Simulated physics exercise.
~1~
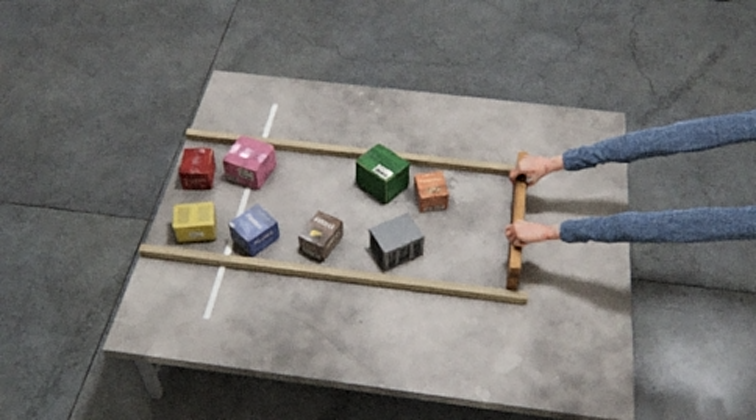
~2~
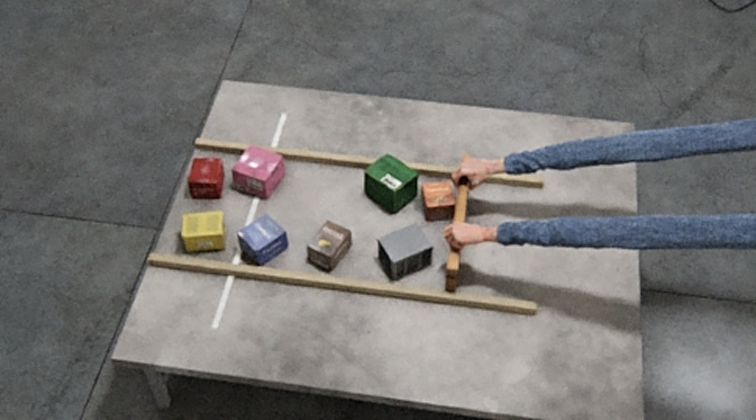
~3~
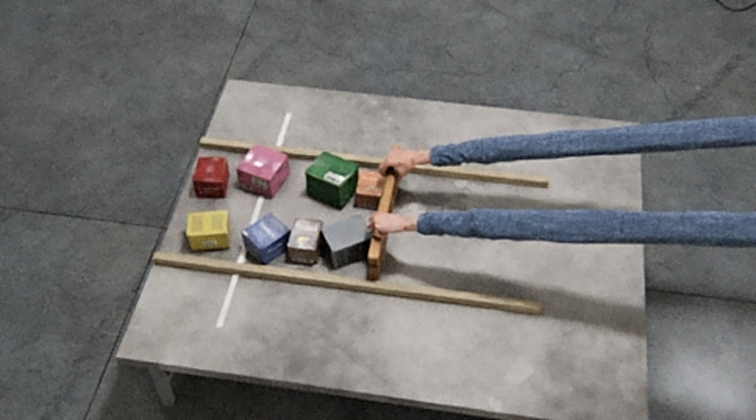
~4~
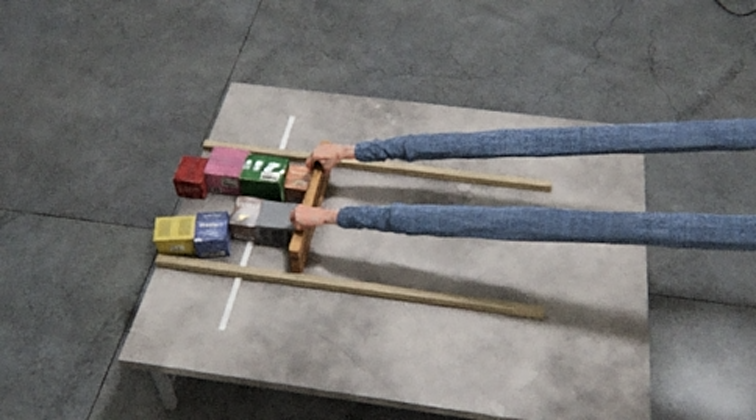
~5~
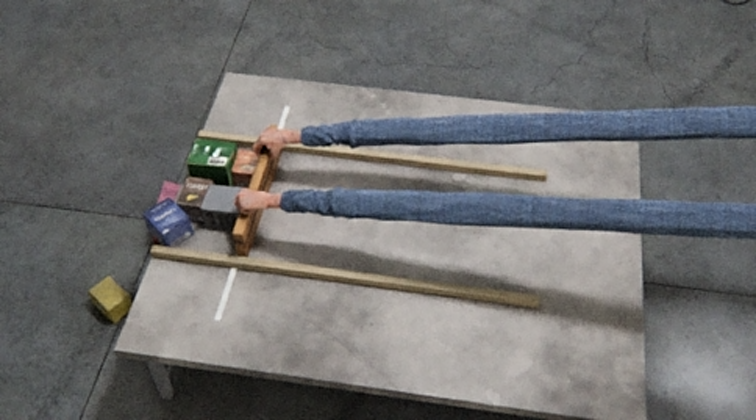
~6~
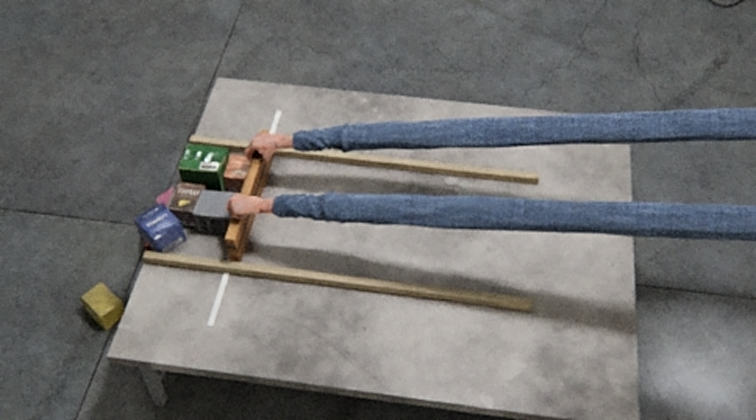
The clip opens on a raised grey table where eight colourful boxes sit between two wooden rails, with a white strip crossing near the left end. Two hands in blue sleeves hold an upright plank and slide it left, reaching the orange box first. The plank then gathers the grey, green and brown boxes, packing them against those ahead. As the push continues, the red, pink, yellow and blue boxes are driven toward the left edge. The plank halts around the strip, with the yellow, red and pink boxes over the edge and the blue one tilted at the rim.
